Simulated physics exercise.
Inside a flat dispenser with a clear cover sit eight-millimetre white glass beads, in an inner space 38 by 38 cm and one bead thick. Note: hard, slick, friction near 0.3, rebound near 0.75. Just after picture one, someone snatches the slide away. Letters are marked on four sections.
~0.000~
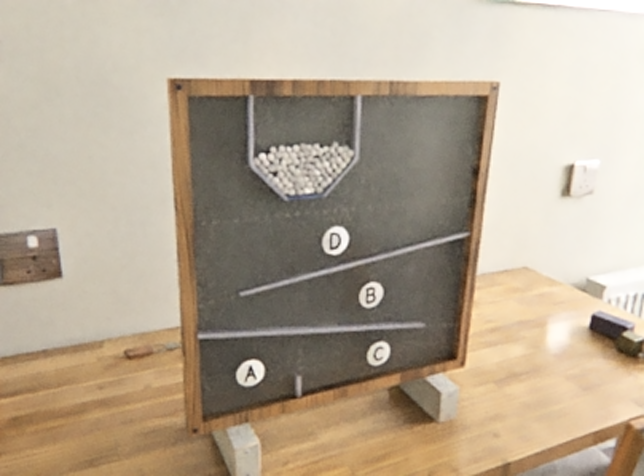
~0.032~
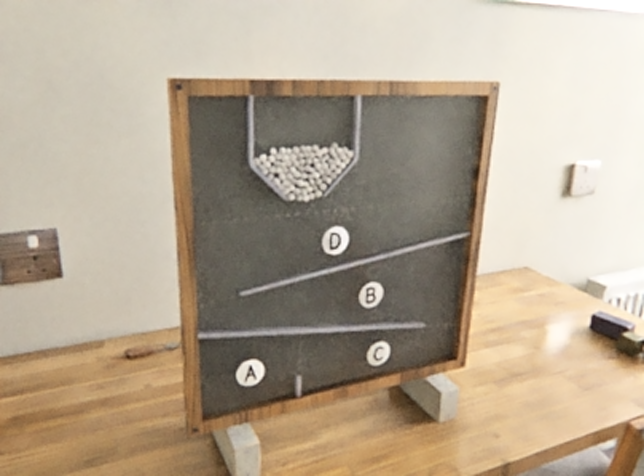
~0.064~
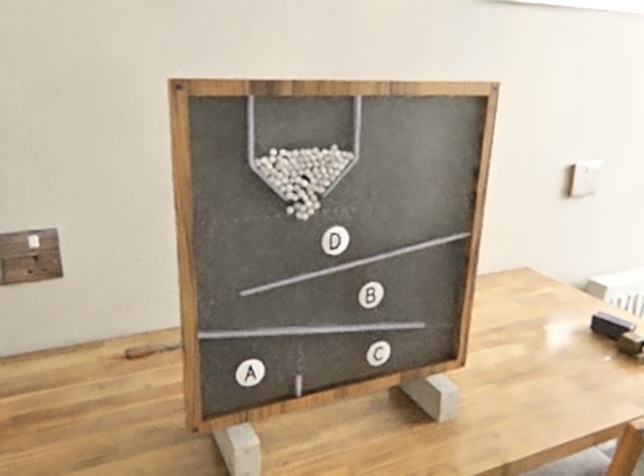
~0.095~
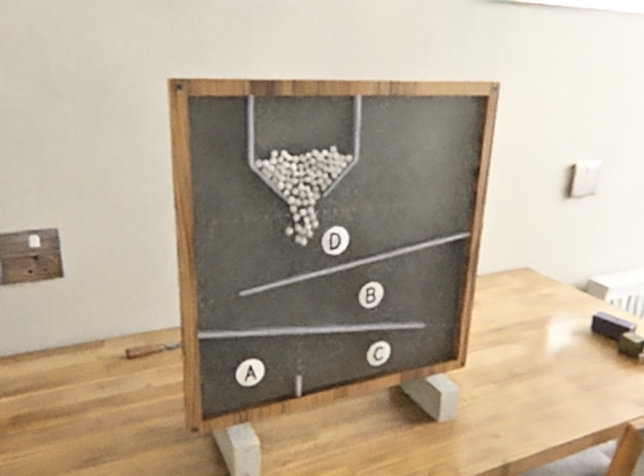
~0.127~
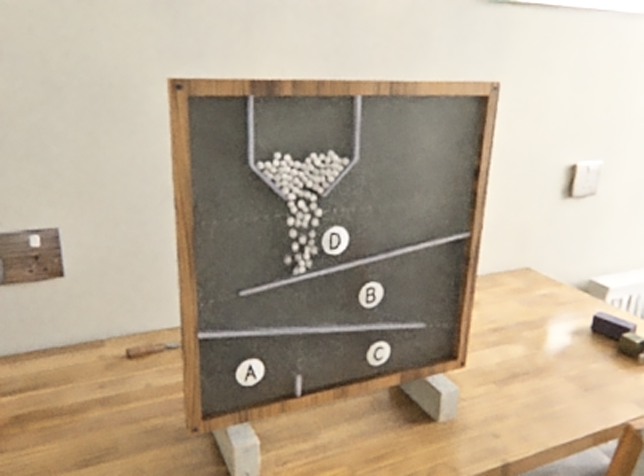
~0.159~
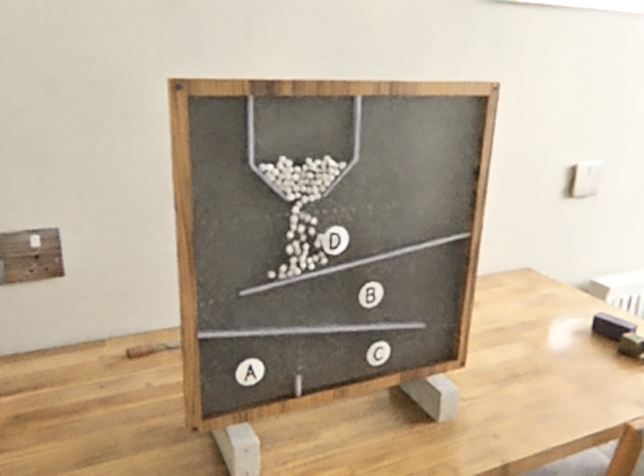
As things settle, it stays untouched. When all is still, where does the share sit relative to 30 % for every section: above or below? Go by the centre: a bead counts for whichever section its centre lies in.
A: Below it. B: Below it. C: Above it. D: Below it.
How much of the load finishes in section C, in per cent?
I'd put it at about 100 per cent.
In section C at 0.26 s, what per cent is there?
About 0 %.
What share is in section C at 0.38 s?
Roughly 0 per cent.
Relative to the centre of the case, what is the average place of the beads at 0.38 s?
Offset approx. 7 cm left, 1 cm below.
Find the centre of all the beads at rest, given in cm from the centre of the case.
Some 11 cm right and 17 cm below.
After 0.26 s, the beads' middle is 6 cm left of and 3 cm above the centre; D 70 %.
After 0.38 s, the beads' middle is 7 cm left of and 1 cm below the centre; B 10 %, D 85 %.
After 0.61 s, the beads' middle is 7 cm left of and 4 cm below the centre; B 45 %, D 55 %.
All still by 4.0 s, A 0 %, B 0 %, C 100 %, D 0 %.
